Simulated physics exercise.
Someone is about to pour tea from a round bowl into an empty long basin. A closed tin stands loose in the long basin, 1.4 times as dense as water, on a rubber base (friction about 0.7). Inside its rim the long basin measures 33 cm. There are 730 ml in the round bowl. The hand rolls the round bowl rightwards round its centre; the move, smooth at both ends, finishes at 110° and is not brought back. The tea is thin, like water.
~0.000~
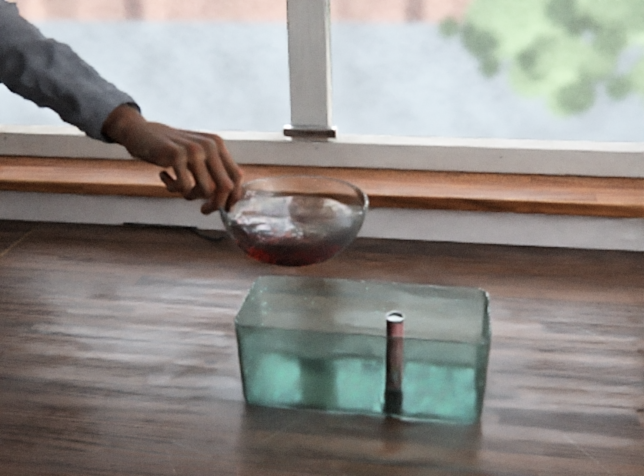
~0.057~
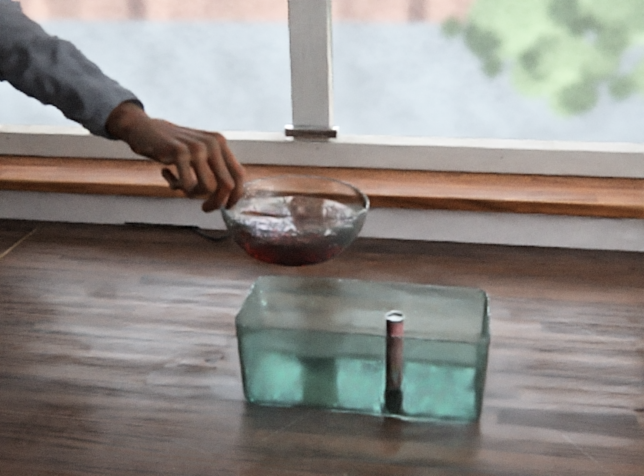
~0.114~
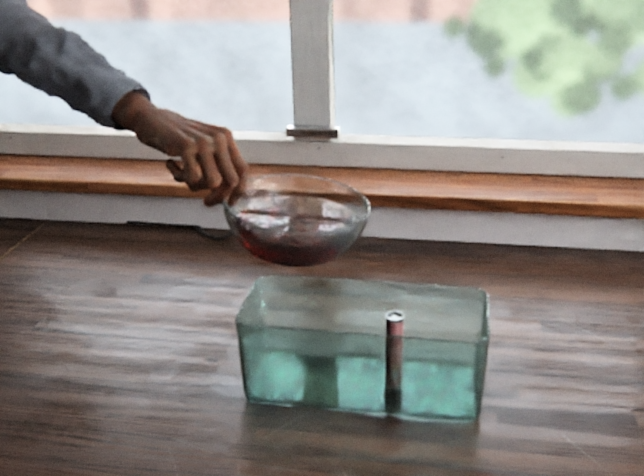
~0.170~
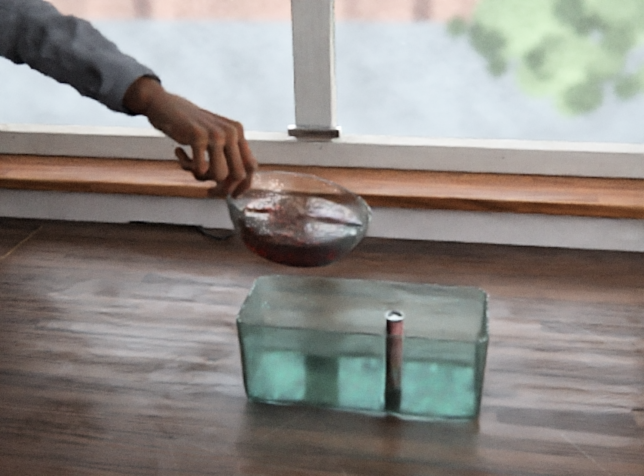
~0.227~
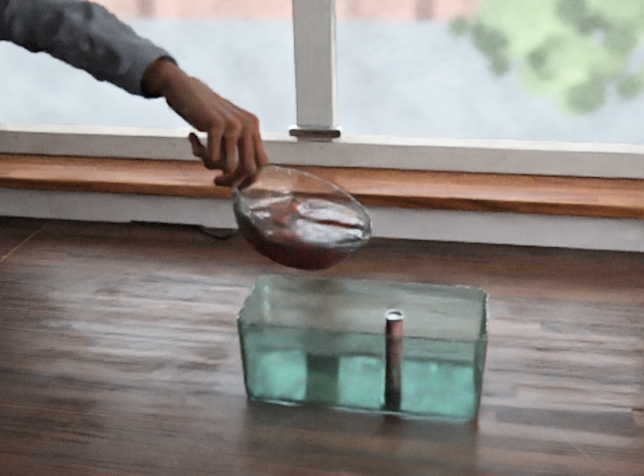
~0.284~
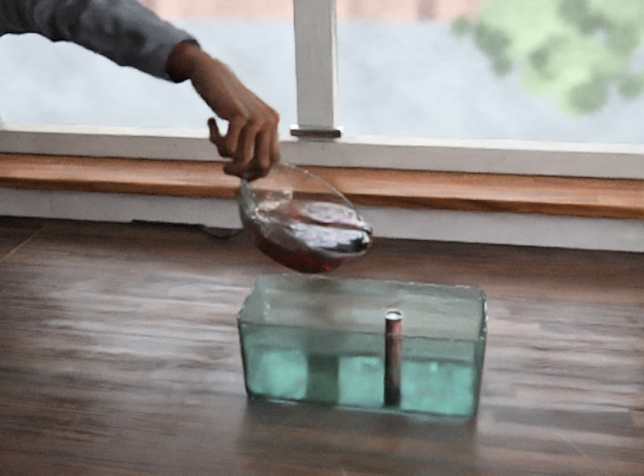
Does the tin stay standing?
The tin keeps standing.
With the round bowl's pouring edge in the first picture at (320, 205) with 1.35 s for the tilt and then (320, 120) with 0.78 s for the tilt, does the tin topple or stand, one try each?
First it remains upright; then it topples.
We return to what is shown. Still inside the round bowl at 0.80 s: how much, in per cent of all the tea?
Near 0 in a hundred.
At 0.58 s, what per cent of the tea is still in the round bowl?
Some 7 per cent.
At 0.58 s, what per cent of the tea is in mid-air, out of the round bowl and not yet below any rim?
Near 16 in a hundred.
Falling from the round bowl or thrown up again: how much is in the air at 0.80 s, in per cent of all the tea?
Near 1 in a hundred.
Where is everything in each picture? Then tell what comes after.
In the first picture, it leans 0°; its right rim is at (367, 206); the tea meets the walls at (232, 216) and (360, 221); the long basin's rim runs from (245, 301) to (489, 316); the tin's top is at (395, 320).
In the second picture, it leans 1°; its right rim is at (367, 208); the tea meets the walls at (233, 215) and (360, 223).
In the third picture, it leans 6°; its right rim is at (369, 213); the tea meets the walls at (235, 212) and (361, 225).
In the fourth picture, it leans 12°; its right rim is at (370, 221); the tea meets the walls at (239, 210) and (364, 227).
In the fifth picture, it leans 21°; its right rim is at (370, 232); the tea meets the walls at (243, 211) and (368, 230).
In the sixth picture, it leans 32°; its right rim is at (368, 245); the tea meets the walls at (250, 213) and (366, 234); 3 per cent is over the edge.
After 0.58 s the tilt is 94° and 7 per cent is still to pour; the tin stands where it began.
After 0.80 s the tilt is 110° and 0 per cent is still to pour; the tin stands where it began.
After 1.03 s the tilt is 110° and 0 per cent is still to pour; the tin leans 4°.
After 1.28 s the tilt is 110° and 0 per cent is still to pour; the tin stands where it began.
In the end the tin stands where it began.
